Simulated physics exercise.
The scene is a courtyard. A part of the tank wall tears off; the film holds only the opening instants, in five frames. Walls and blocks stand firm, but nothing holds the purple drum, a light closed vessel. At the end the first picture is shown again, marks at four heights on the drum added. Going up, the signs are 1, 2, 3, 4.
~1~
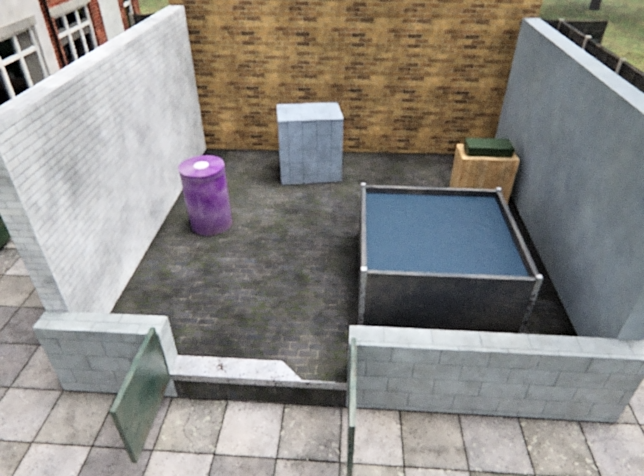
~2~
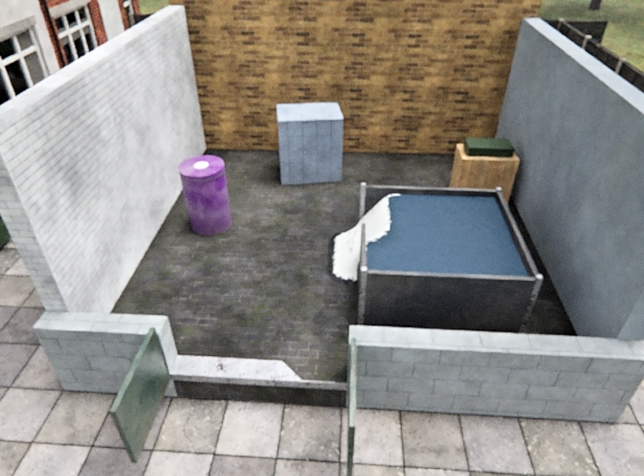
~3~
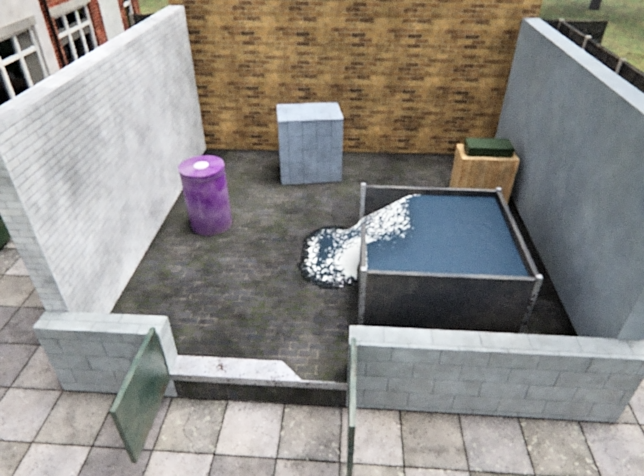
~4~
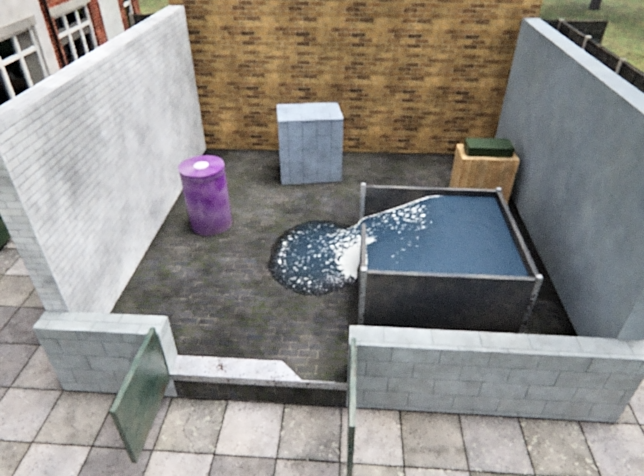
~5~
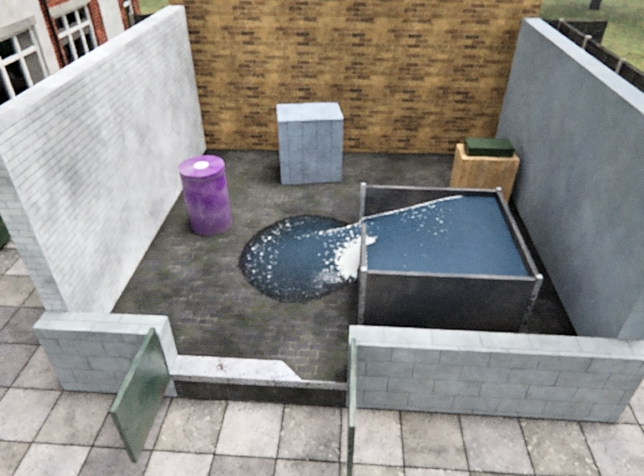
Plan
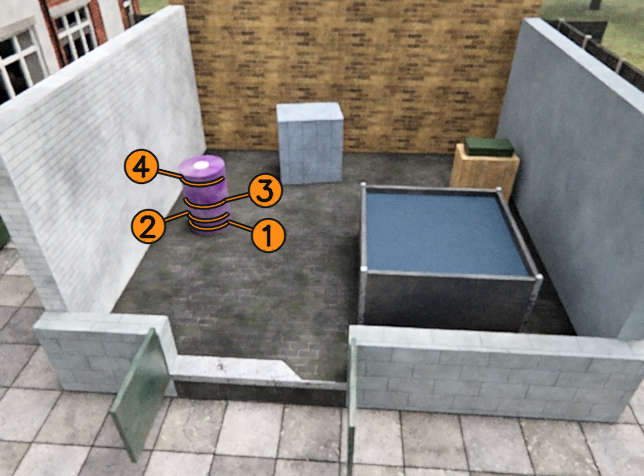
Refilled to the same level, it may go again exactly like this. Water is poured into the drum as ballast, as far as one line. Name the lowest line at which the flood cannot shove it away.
The answer is level 3.
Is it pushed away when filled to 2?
Yes.
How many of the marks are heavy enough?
Two of them.
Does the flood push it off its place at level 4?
No, that is safe.
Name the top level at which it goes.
2 it is.
On the marked copy, 1 at (205, 229); 2 at (204, 221); 3 at (201, 207); 4 at (197, 184); from the bottom up 1, 2, 3, 4.
With 1, it is pushed about 4 times its own width away.
With 2, it is pushed about half its own width away.
With 3, it does not move.
With 4, it does not move.
